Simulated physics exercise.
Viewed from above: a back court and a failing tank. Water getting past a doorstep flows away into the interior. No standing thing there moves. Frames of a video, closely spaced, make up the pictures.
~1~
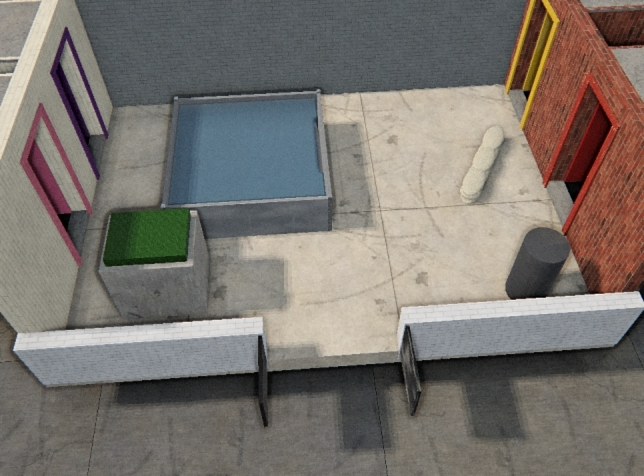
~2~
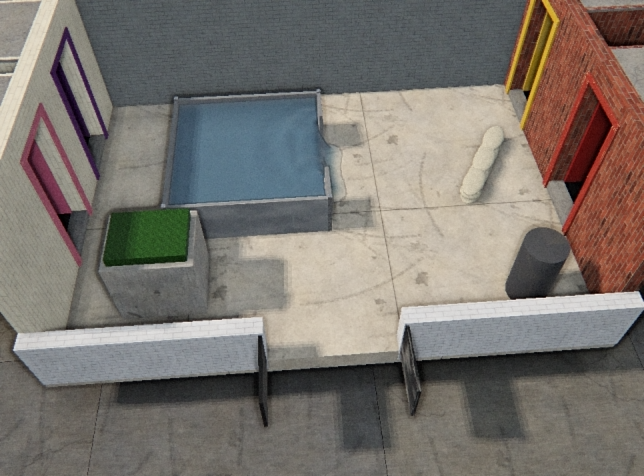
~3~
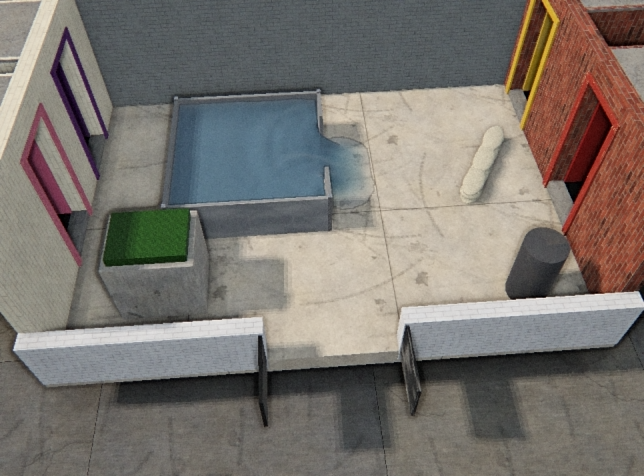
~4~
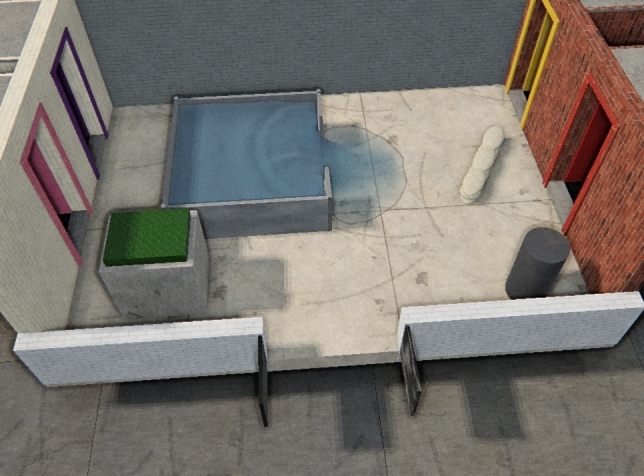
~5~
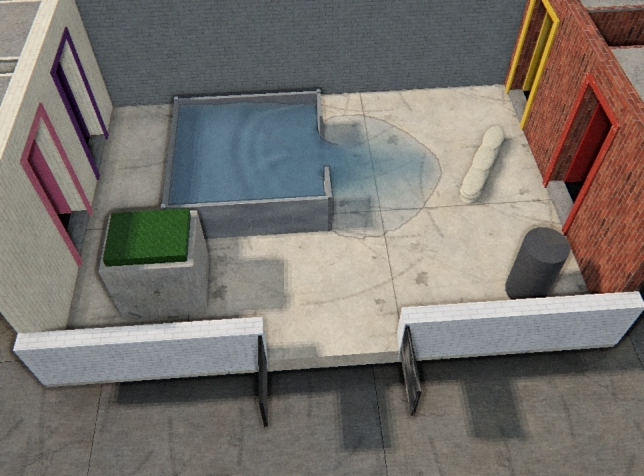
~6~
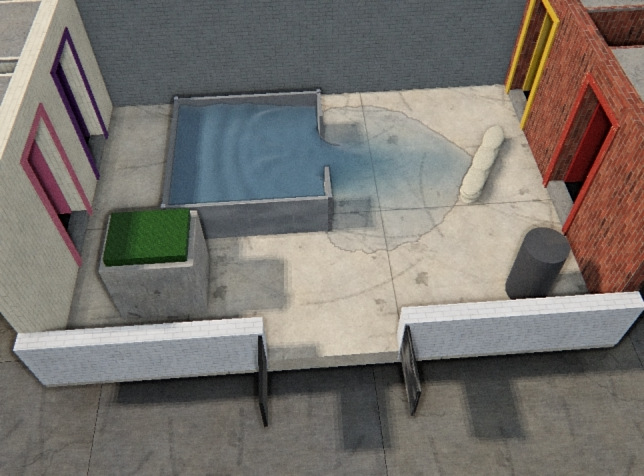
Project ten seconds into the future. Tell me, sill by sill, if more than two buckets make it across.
One by one: Purple door: No more than two buckets, yellow door: More than two buckets, red door: No more than two buckets, pink door: No more than two buckets.
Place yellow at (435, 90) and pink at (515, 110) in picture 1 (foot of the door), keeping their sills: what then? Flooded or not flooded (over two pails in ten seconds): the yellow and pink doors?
Taking them in turn, the yellow door crosses the limit and the pink door crosses the limit.
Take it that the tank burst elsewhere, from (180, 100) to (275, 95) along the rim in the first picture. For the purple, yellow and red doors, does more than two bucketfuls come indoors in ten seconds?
Result - purple door: Above the limit; yellow door: Above the limit; red door: Below the limit.
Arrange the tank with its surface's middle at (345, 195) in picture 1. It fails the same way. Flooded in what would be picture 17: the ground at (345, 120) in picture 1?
There: Not flooded.
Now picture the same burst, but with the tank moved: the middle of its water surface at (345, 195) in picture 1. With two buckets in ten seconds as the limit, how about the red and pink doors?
My reading: The red door overshoots it; the pink door falls short.
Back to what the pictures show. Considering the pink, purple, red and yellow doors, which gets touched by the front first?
Looks like the yellow one.
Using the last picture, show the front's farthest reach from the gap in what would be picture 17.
At roughly (590, 321).
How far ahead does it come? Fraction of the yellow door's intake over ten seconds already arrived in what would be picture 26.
Approximately 50 in a hundred, I reckon.
A moment on, water covers 35 % of the floor; the purple door not reached, the yellow door wet at the sill, nothing in, the red door not reached, the pink door not reached.
Next, water covers 40 % of the floor; the purple door not reached, the yellow door over two buckets in, the red door wet at the sill, nothing in, the pink door not reached.
Then, water covers 45 % of the floor; the purple door not reached, the yellow door far over two buckets in, the red door wet at the sill, nothing in, the pink door not reached.
Later, water covers 80 % of the floor; the purple door not reached, the yellow door far over two buckets in, the red door under two buckets in, the pink door not reached.
In the end, water covers 95 % of the floor; the purple door wet at the sill, nothing in, the yellow door far over two buckets in, the red door under two buckets in, the pink door wet at the sill, nothing in.
